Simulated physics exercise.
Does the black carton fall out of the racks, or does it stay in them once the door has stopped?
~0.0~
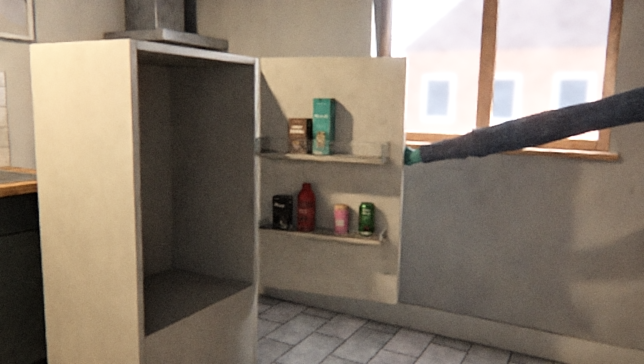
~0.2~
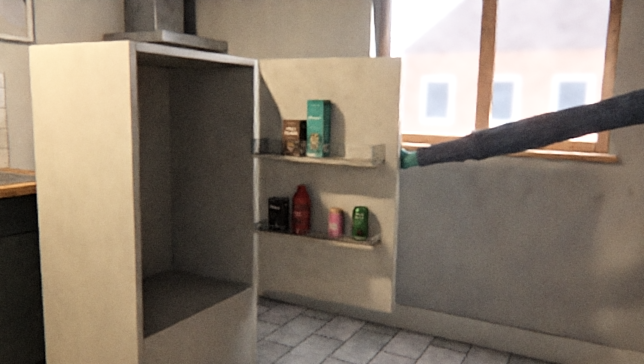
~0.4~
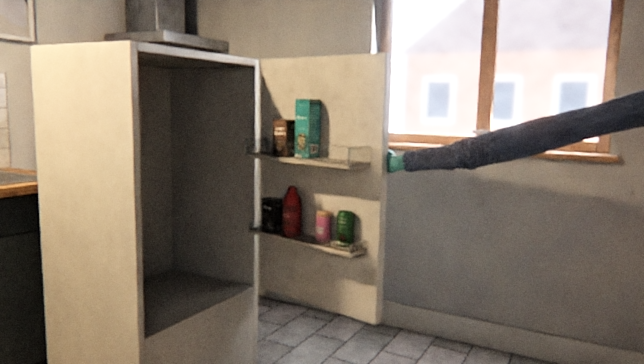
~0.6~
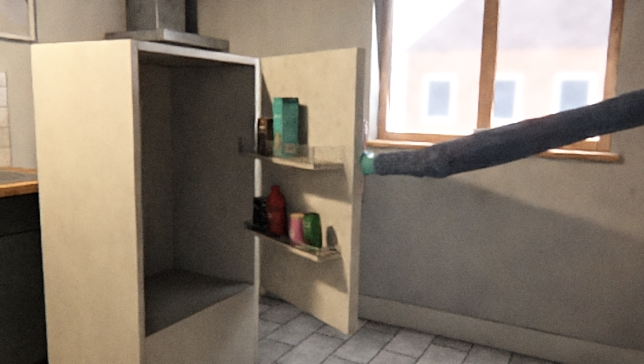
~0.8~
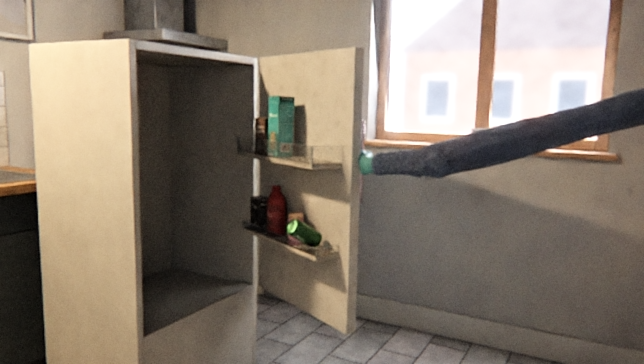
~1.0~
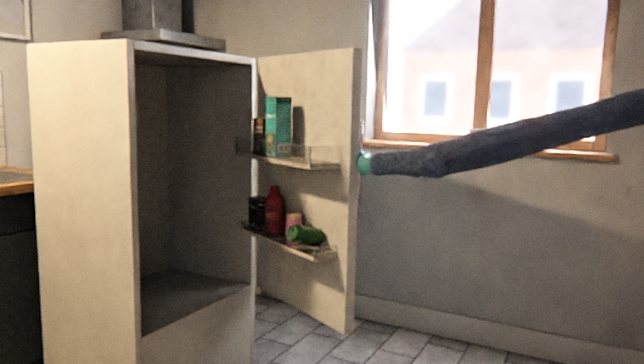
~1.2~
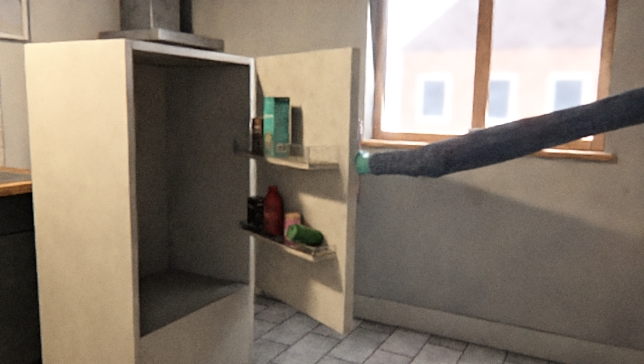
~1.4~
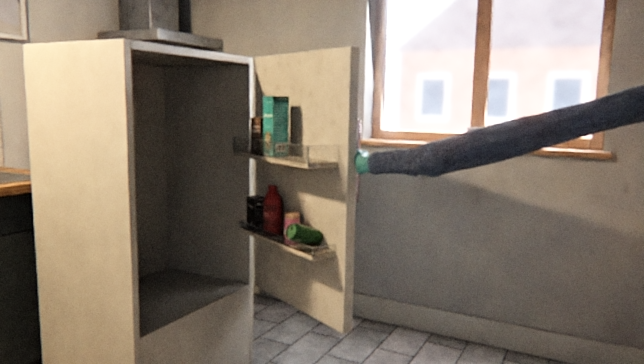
The black carton stays in the racks. It is still on the lower one after the door has come to a stop.
The clip shows a fridge door with cartons, a bottle, a jar and a can on two racks swinging left towards the cabinet, a dark-sleeved arm at its edge. The door stops partly open, and the green can tips onto its side in the lower rack while the others stay upright.
